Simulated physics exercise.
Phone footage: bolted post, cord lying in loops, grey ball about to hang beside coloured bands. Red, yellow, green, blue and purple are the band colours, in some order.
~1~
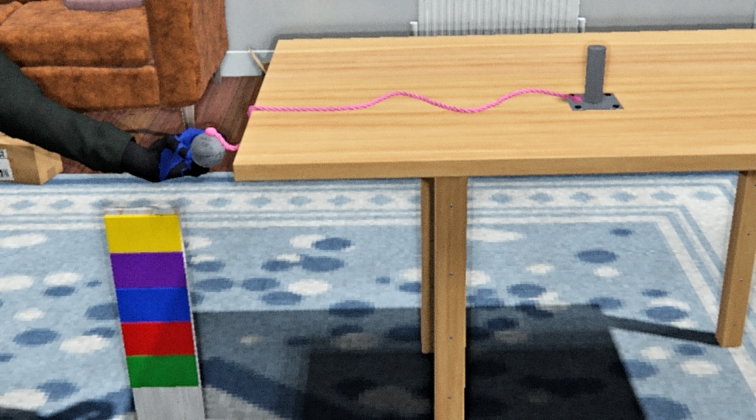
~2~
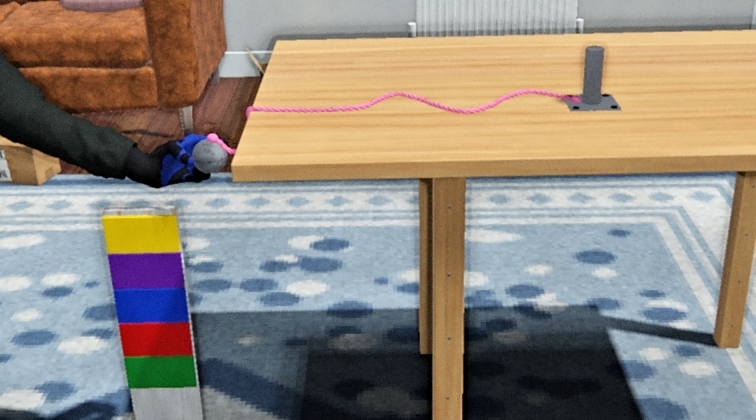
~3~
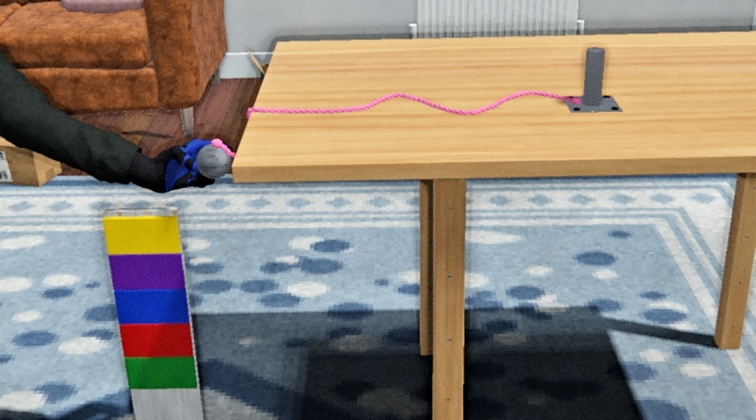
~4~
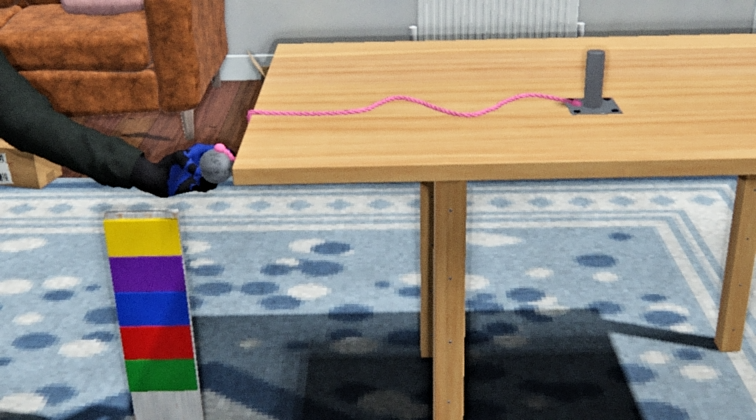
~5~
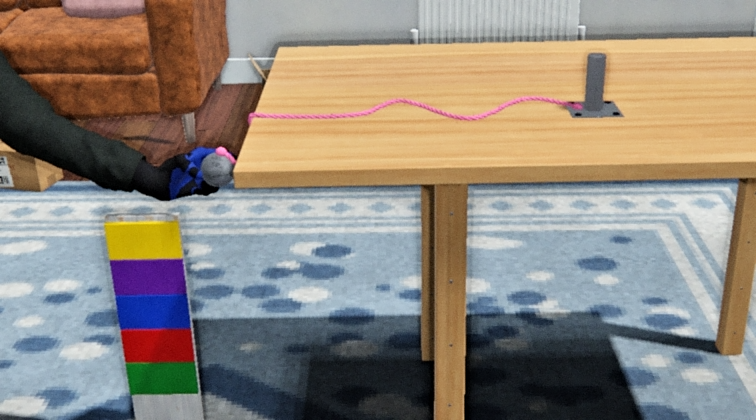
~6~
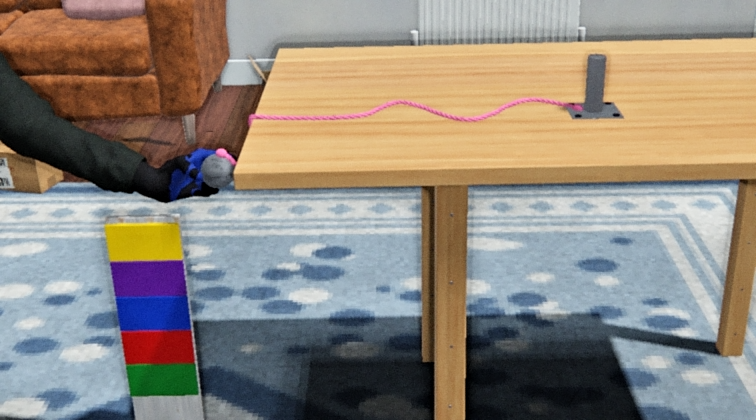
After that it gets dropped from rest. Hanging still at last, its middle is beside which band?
Its middle is beside purple.
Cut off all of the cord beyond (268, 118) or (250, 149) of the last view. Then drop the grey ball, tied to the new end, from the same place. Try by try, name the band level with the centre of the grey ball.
In order, the results are none, it hangs higher and yellow.
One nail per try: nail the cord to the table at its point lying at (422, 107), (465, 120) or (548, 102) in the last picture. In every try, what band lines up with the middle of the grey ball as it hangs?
It ends beside yellow the first time, yellow the second and purple the third.
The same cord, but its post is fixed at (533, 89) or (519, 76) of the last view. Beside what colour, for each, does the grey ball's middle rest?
The first case gives blue, the second gives blue.
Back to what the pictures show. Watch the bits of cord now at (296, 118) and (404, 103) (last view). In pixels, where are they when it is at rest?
At (256, 154), then (342, 113).
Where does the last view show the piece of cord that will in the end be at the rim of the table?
Approx. (331, 118).
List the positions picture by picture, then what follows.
The first frame shows grey ball (208, 150); yellow (143, 235); purple (148, 271); blue (153, 306); red (158, 340); green (162, 372).
The second frame shows grey ball (210, 156); cord through (538, 93) (482, 109) (418, 98) (350, 109) (266, 110).
The third frame shows grey ball (214, 162).
The fourth frame shows grey ball (216, 166); cord through (539, 96) (483, 113) (419, 102) (352, 112) (267, 113).
The fifth frame shows grey ball (218, 169).
The sixth frame shows grey ball (218, 171); cord through (540, 101) (484, 117) (420, 106) (353, 117) (268, 118).
Soon after, ball near (294, 268); level with purple.
After that, ball near (261, 280); level with purple.
In the end, ball near (261, 280); level with purple. Its middle rests at the purple band.
